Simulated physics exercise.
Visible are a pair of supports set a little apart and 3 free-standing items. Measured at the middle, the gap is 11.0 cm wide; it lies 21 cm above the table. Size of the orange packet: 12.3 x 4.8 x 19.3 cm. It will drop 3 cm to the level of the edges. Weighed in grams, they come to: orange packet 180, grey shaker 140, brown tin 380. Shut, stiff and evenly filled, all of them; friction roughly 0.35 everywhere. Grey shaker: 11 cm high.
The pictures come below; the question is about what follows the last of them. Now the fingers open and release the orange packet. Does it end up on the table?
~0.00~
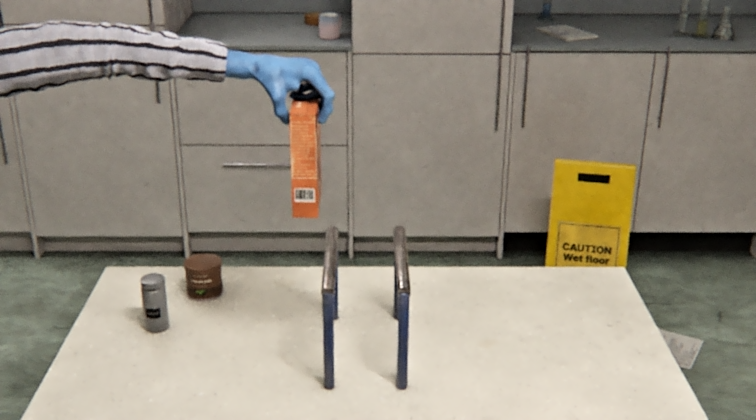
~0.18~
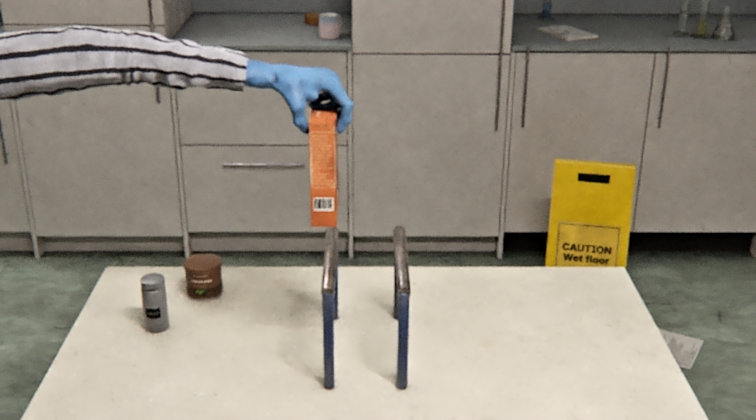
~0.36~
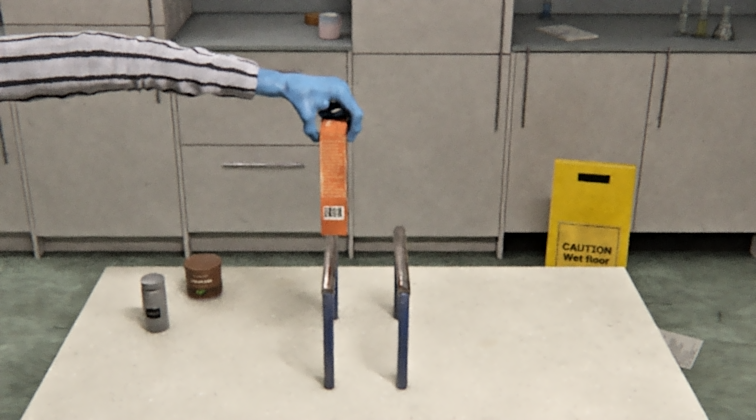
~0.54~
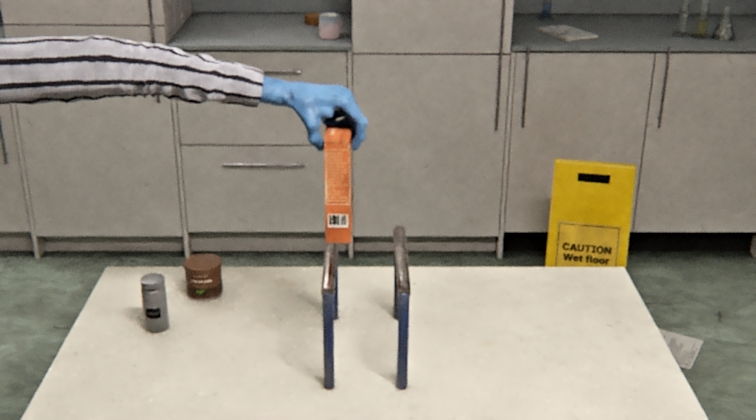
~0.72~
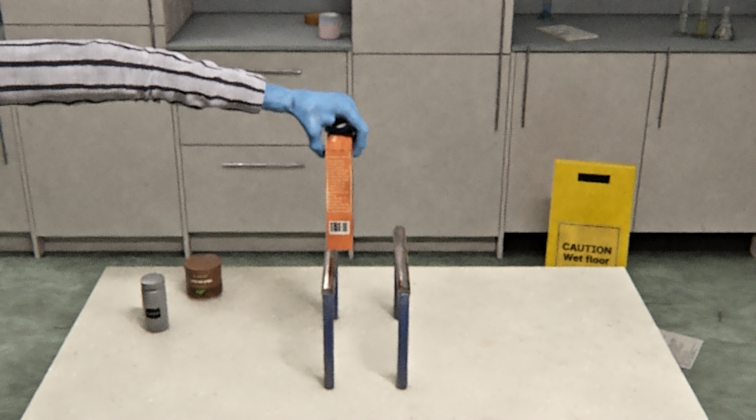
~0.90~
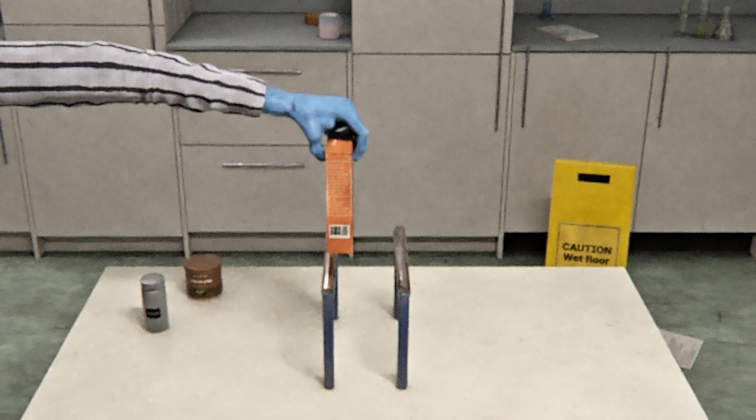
No, it stays up.
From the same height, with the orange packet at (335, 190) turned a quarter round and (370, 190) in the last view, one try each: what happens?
First try: It stays on top; second try: It reaches the table.
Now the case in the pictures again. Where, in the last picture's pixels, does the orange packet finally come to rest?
It ends up at about (387, 247).
Around 1.20 s, orange packet at 17° to upright near (355, 212).
Around 1.30 s, orange packet at 50° to upright near (379, 231).
Finally (1.9 s), on their side or leaning hard on the stand or table, orange packet; the other 2 still in place (within 4 cm). Final places as that camera would see them, orange packet near (387, 247). The packet lodges.
